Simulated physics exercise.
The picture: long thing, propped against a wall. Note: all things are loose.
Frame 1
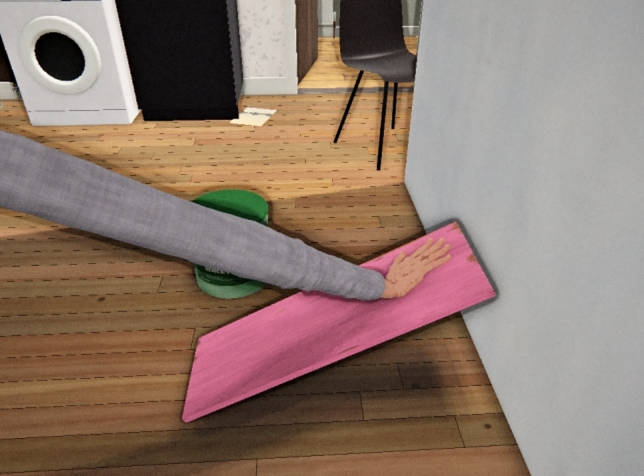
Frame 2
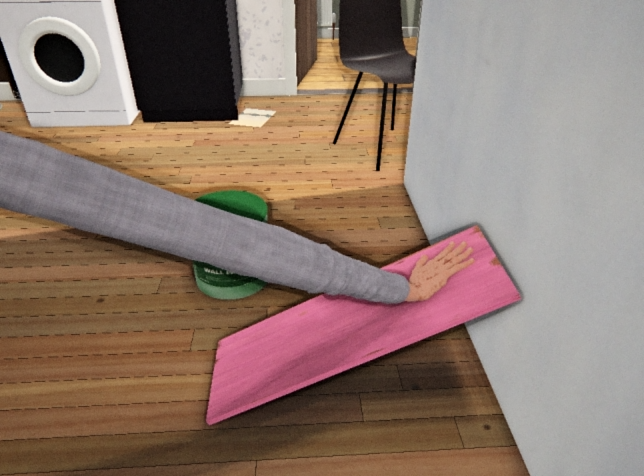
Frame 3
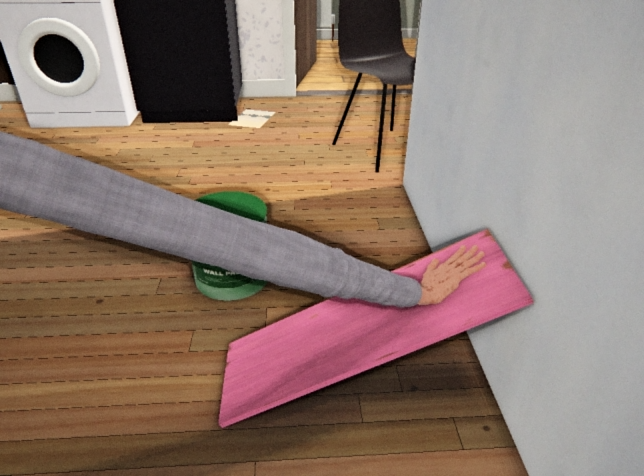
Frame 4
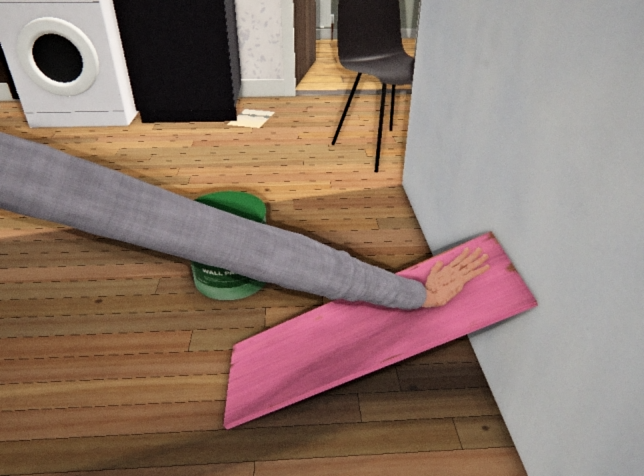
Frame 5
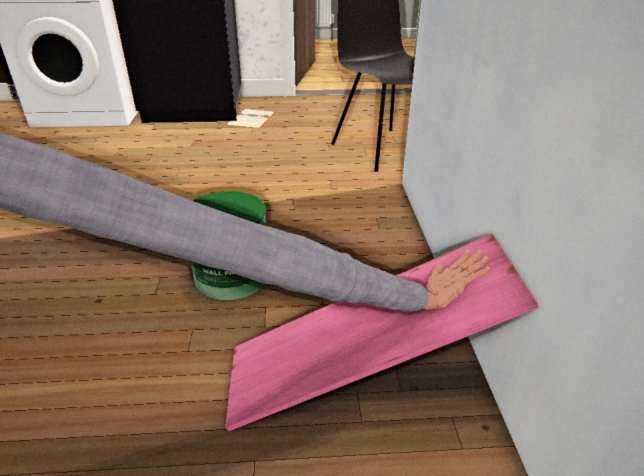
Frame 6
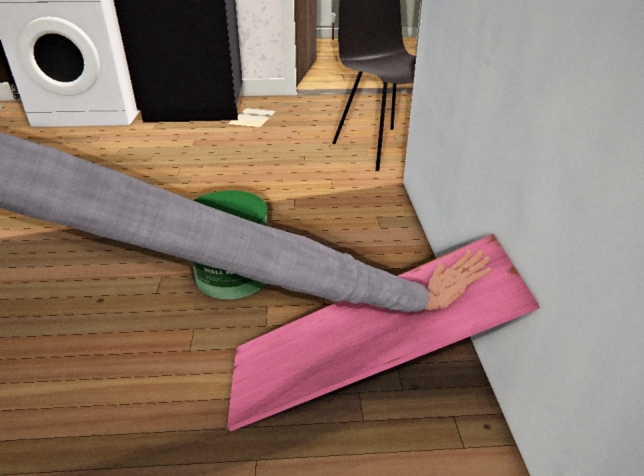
The clip opens on a gray-sleeved arm reaching in from the left, its hand flat on a long pink board above a wooden floor, near a green tub. The hand shifts the board a short way right toward the pale wall, slowing until board and hand are nearly still, the board propped under the palm.
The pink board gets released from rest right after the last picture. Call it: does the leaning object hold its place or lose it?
It loses its place.
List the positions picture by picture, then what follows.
In the first frame, not yet at the wall; pink board (323, 320).
In the second frame, not yet at the wall; pink board (346, 323).
In the third frame, not yet at the wall; pink board (357, 326).
In the fourth frame, not yet at the wall; pink board (362, 328).
In the fifth frame, propped up under the hand; pink board (363, 330).
In the sixth frame, propped up under the hand; pink board (365, 331).
Then, 0.30 s later than the last frame, pink board leaning 10° more than when let go near (353, 349).
Then, 0.40 s later than the last frame, pink board leaning 26° more than when let go near (344, 377).
Then, 0.70 s later than the last frame, pink board leaning 27° more than when let go near (341, 378).
When it is over, moved from the start, pink board; green pail as before. End places, in pixels of the last picture, pink board near (341, 380). The board gives way.
